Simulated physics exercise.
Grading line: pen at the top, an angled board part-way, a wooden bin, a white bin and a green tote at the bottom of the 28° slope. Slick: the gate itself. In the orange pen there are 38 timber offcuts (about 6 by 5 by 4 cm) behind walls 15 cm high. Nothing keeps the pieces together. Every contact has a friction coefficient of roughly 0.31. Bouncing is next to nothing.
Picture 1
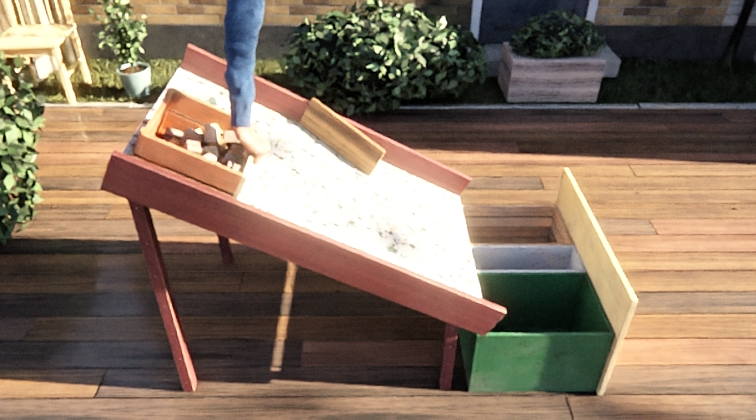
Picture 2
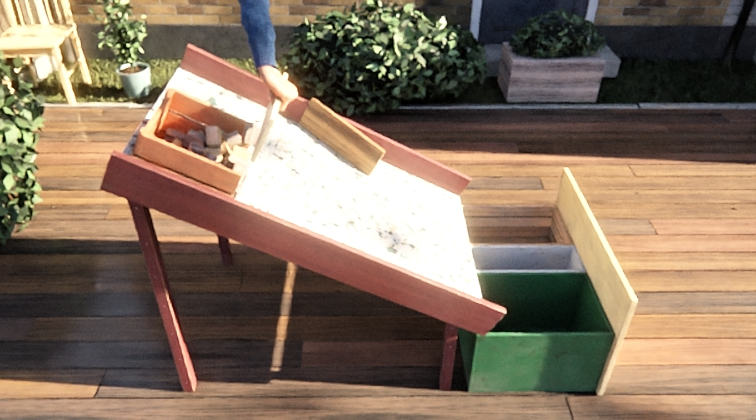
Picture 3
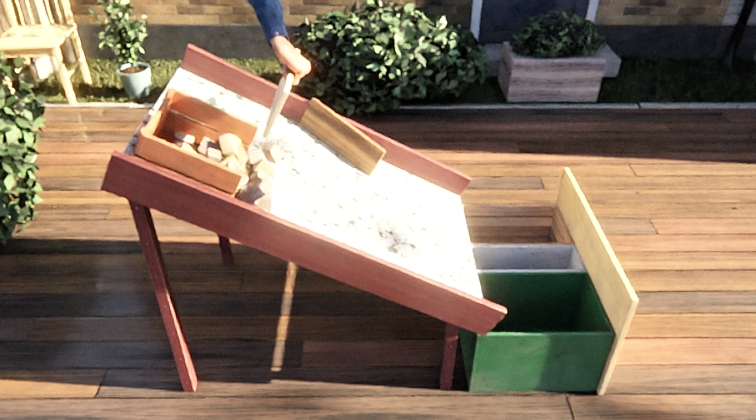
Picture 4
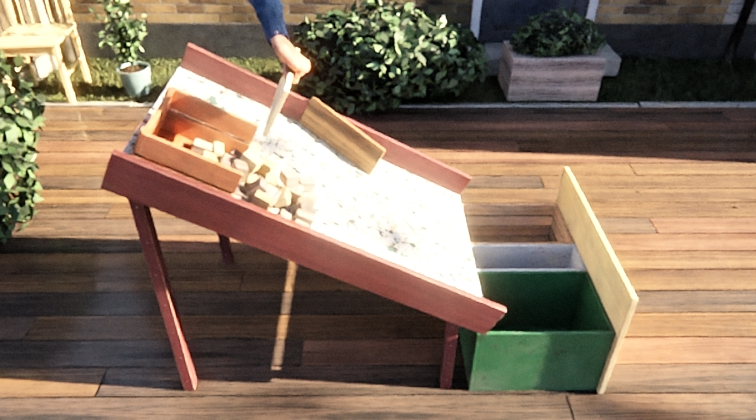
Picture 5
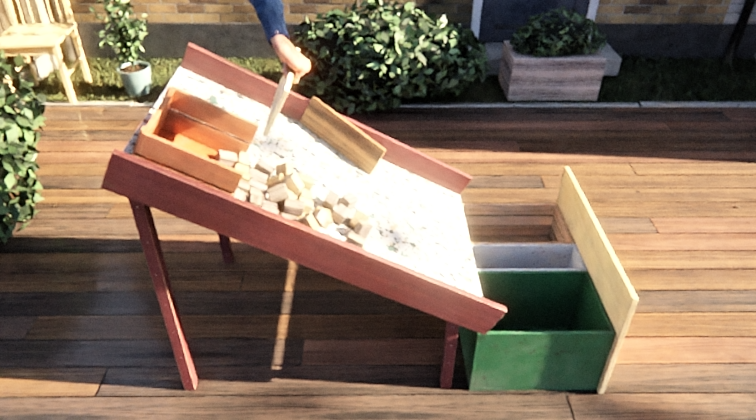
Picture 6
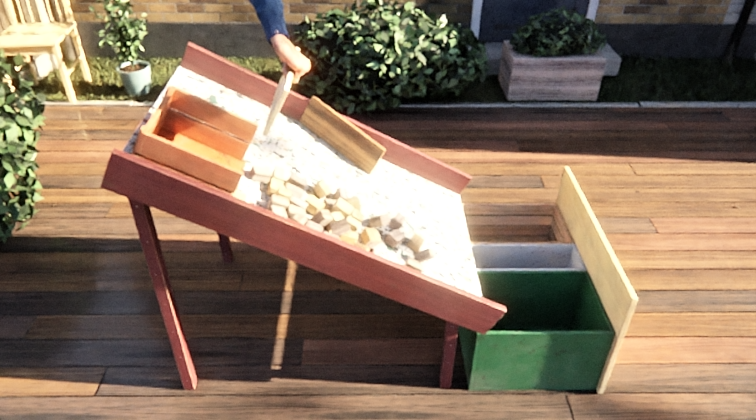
A hand reaches into an orange pen at the top of a sloping table and lifts the gate at its lower side, then holds it up while wooden blocks slide out and spread down the pale surface, leaving the pen empty.
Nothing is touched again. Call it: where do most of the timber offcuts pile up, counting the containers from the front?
Most pile up in the first container.
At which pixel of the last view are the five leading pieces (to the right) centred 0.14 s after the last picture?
The five leading pieces sit around (475, 280).
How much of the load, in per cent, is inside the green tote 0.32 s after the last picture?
By that time, roughly 25 percent.
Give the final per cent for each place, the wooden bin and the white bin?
Close to 0 and 10 percent respectively.
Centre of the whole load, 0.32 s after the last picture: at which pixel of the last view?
Load centre: About (454, 274).
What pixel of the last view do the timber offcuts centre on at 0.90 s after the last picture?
I'd place it close to (561, 346) in the last view.
Then, 0.14 s after the last picture, 36 on the slope and 2 in the air.
Then, 0.32 s after the last picture, 1 in the white bin, 9 in the green tote, 23 on the slope and 5 in the air.
Then, 0.58 s after the last picture, 3 in the white bin, 30 in the green tote, 1 on the slope and 4 in the air.
Final count (0.90 s after the last picture), 4 in the white bin and 34 in the green tote.
